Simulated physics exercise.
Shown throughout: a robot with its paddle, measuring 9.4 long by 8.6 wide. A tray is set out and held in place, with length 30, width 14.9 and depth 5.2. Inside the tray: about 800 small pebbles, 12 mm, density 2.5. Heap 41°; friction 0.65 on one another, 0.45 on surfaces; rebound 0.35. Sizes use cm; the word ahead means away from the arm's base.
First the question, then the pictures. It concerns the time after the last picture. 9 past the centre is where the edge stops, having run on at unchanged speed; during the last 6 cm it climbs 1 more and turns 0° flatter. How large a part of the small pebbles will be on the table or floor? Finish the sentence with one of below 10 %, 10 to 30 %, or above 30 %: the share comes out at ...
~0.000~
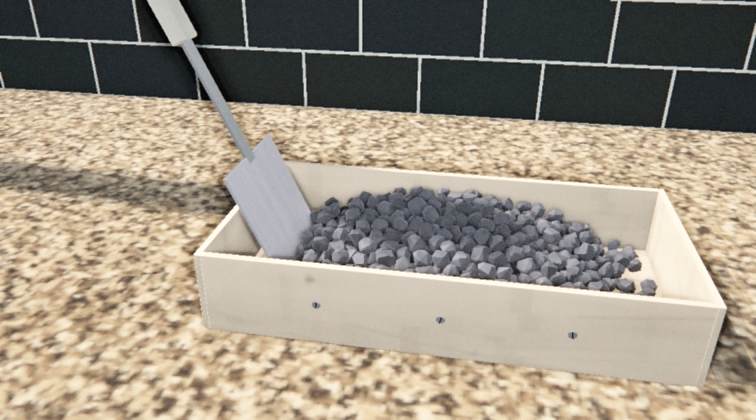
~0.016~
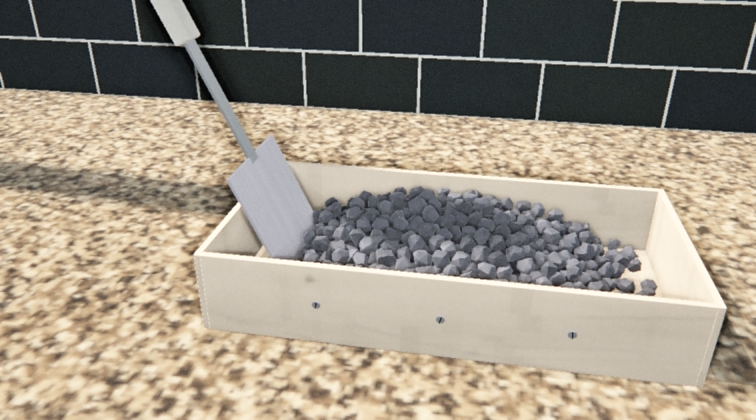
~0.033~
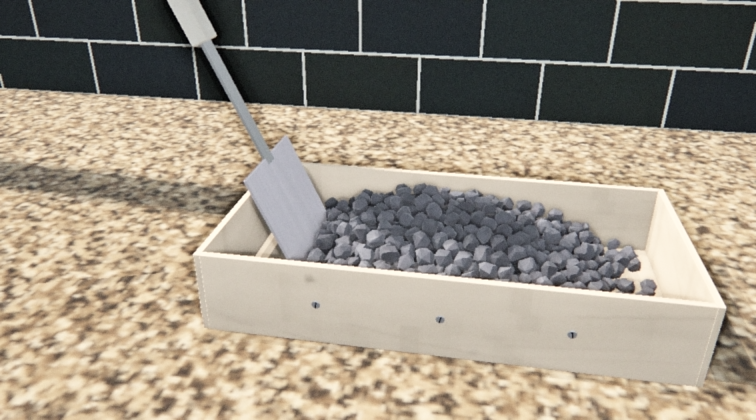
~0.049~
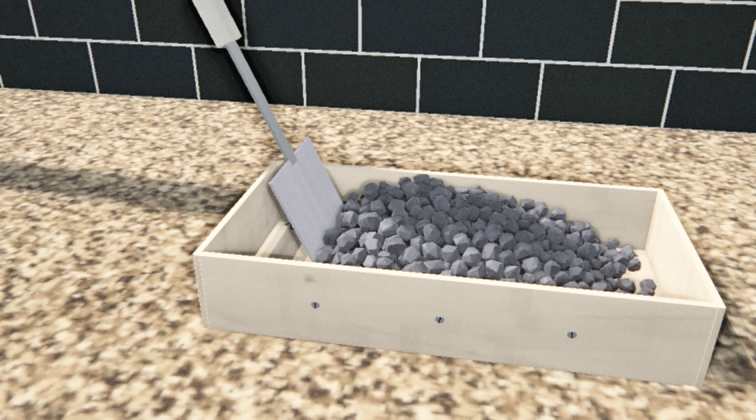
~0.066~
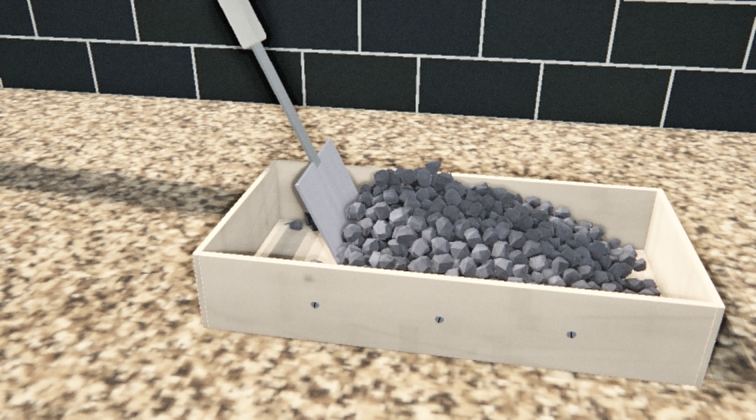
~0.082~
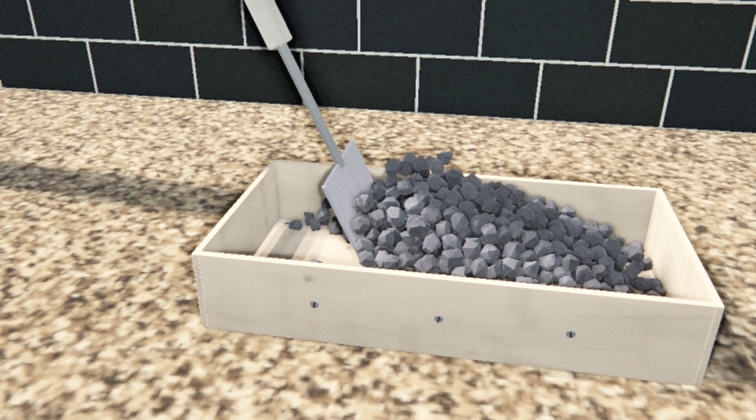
The share comes out at above 30 %.
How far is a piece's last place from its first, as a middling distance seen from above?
The figure is about 9 cm.
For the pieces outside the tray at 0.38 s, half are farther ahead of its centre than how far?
24 cm.
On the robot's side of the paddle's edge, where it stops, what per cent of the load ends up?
I'd say close to 30 in a hundred.
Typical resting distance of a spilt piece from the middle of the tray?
About 28 cm out from the centre.
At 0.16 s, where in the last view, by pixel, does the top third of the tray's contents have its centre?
About pixel (535, 203).
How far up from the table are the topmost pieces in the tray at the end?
It reaches roughly 7.0 cm.
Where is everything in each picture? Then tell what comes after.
The first frame shows paddle top edge at (248, 155), sloping 65°; upper third of the load around (442, 238), from x 260 to 660, top at y 190; 799 in the tray.
The second frame shows paddle top edge at (251, 155), sloping 65°; upper third of the load around (442, 238), from x 260 to 660, top at y 190.
The third frame shows paddle top edge at (267, 156), sloping 65°; upper third of the load around (438, 235), from x 260 to 660, top at y 190.
The fourth frame shows paddle top edge at (290, 158), sloping 65°; upper third of the load around (437, 229), from x 260 to 660, top at y 180.
The fifth frame shows paddle top edge at (314, 159), sloping 65°; upper third of the load around (441, 224), from x 260 to 665, top at y 170.
The sixth frame shows paddle top edge at (339, 161), sloping 65°; upper third of the load around (450, 219), from x 255 to 675, top at y 160; 799 in the tray.
After 0.12 s, sloping 65°, highest piece 10 above the table; 799 in the tray.
After 0.16 s, sloping 65°, highest piece 11 above the table; 787 in the tray, 12 on the blade or in flight.
After 0.38 s, sloping 65°, highest piece 8 above the table; 503 in the tray, 251 on the table or floor, 45 on the blade or in flight.
After 1.43 s, sloping 65°, highest piece 7 above the table; 499 in the tray, 300 on the table or floor.
At rest, 499 in the tray, 300 on the table or floor. That is 38 % on the table or floor.
